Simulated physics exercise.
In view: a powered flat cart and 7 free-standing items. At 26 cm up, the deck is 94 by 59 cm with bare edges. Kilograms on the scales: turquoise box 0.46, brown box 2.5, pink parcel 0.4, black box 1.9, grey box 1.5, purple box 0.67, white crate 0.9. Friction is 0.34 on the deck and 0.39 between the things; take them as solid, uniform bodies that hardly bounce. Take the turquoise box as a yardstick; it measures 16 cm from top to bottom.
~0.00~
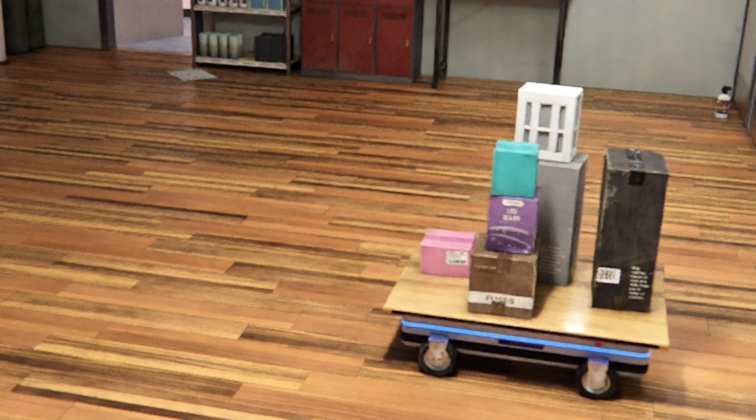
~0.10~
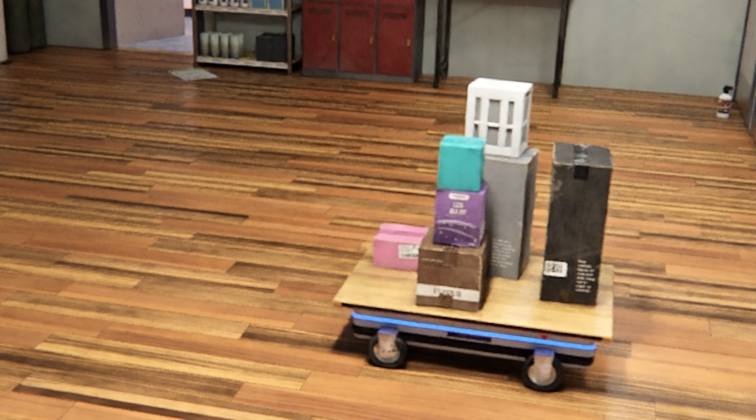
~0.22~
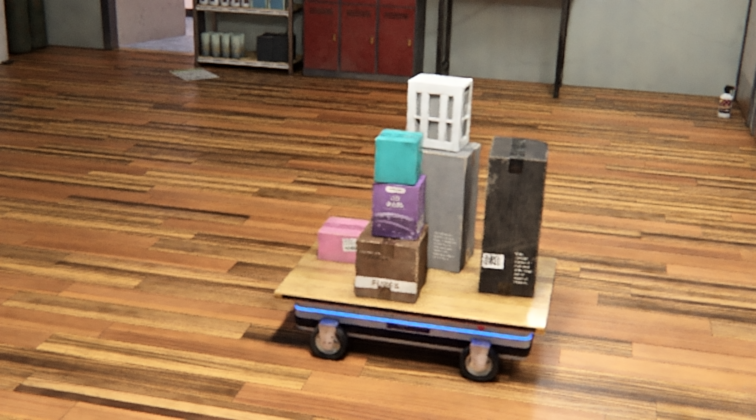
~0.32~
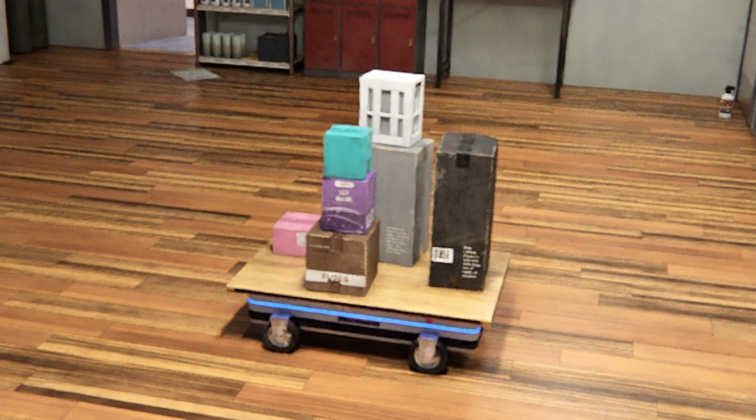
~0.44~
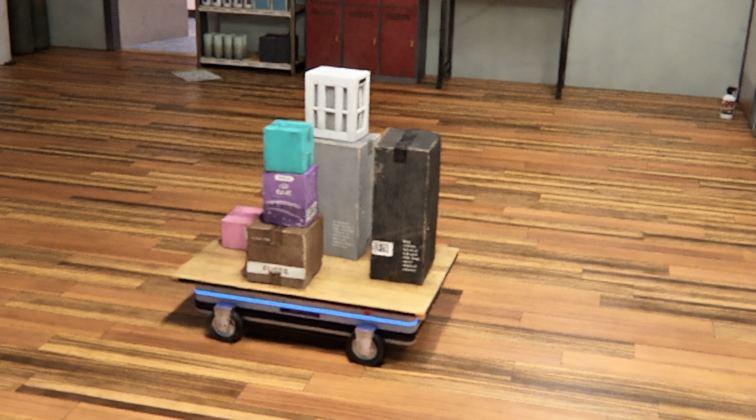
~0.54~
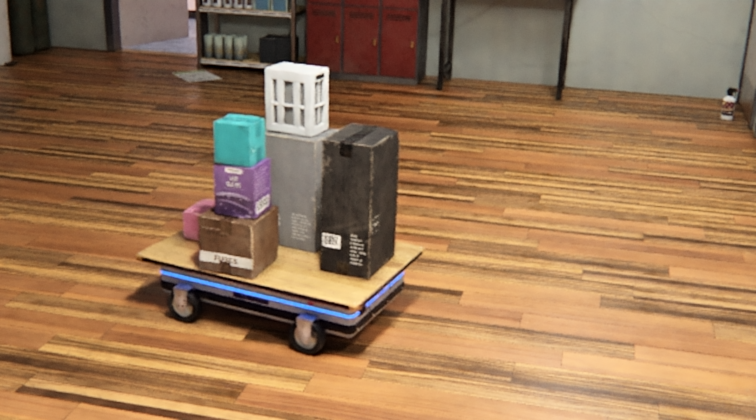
The clip opens on a flat cart at the right of a wood-floored room, carrying a stack of brown, purple and turquoise boxes, a pink parcel, a black box and a white crate atop a grey box. It rolls steadily left with its load, then begins turning near the end.
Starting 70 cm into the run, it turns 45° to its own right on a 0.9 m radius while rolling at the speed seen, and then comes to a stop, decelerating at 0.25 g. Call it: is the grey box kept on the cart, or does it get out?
Kept on the cart.
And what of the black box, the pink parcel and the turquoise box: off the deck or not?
Black box: Stays in bounds; pink parcel: Goes out of bounds; turquoise box: Goes out of bounds.
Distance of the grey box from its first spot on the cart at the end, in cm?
I'd put it at about 42 centimetres.
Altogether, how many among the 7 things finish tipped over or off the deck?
That comes to 6.
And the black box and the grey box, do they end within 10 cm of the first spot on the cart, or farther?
As for the black box, it remains where it was, and the grey box winds up somewhere else.
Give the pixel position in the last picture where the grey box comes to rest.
It comes to rest near (116, 141).
After 0.84 s, cart 160 cm along, turned 44°; turquoise box, brown box and purple box now off the deck; grey box 14° off upright near (225, 152); white crate 14° off upright.
After 1.34 s, cart 231 cm along, turned 45°; pink parcel and white crate now off the deck; grey box 43° off upright near (150, 121); black box moved 4 cm.
In the end (2.1 s), off the deck, turquoise box, brown box, pink parcel, purple box and white crate; toppled on the cart, grey box; the last one under 10 cm from the start. In the last view, grey box near (116, 141).
